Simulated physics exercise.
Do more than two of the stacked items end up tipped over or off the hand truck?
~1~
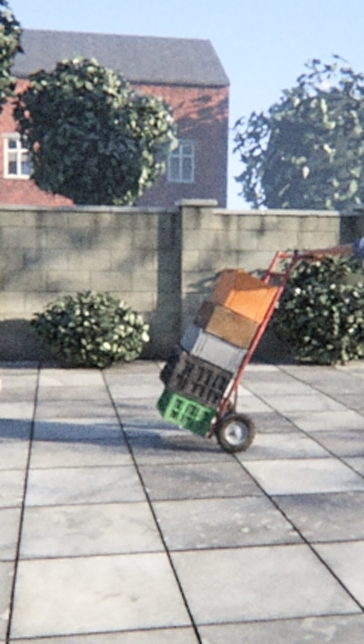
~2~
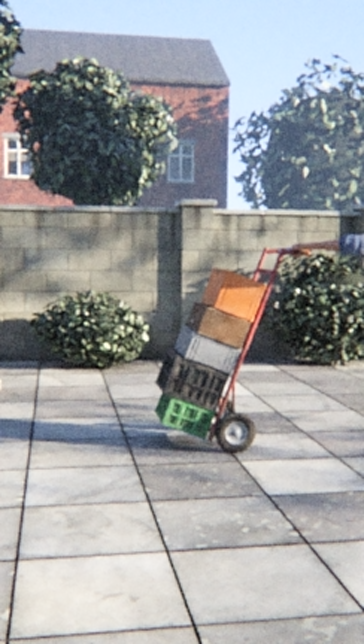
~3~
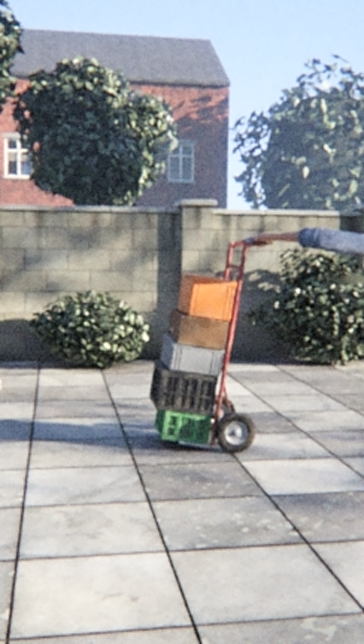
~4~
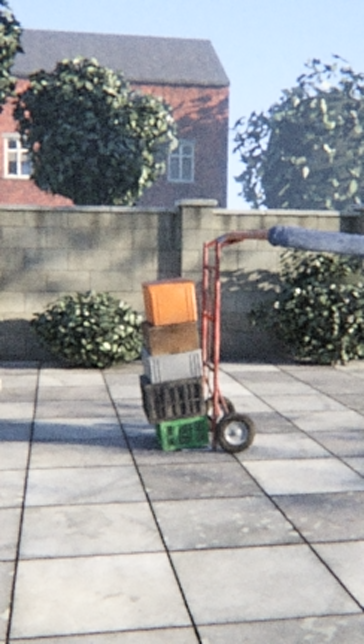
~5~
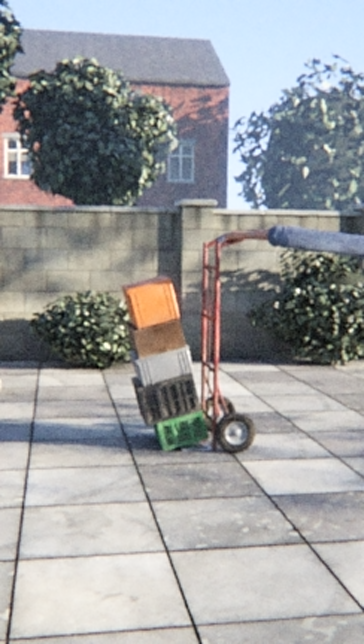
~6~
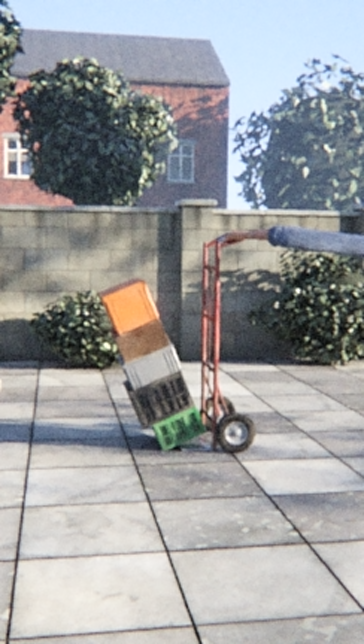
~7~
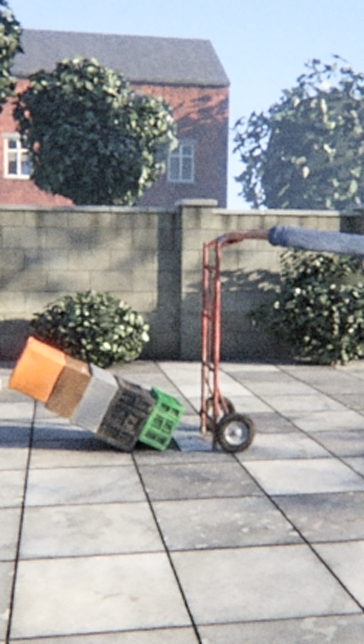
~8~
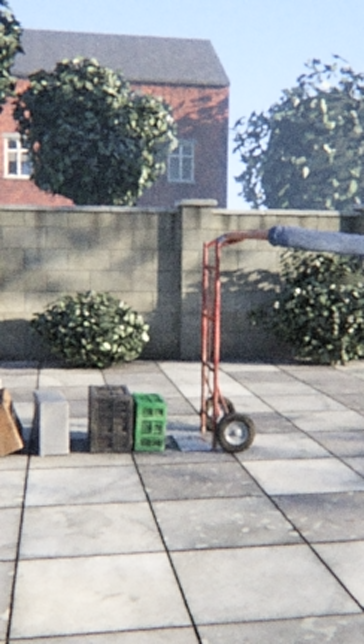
Yes, more than two are lost. The whole stack topples to the left once the truck is upright, leaving the green crate on its side and the others off the truck.
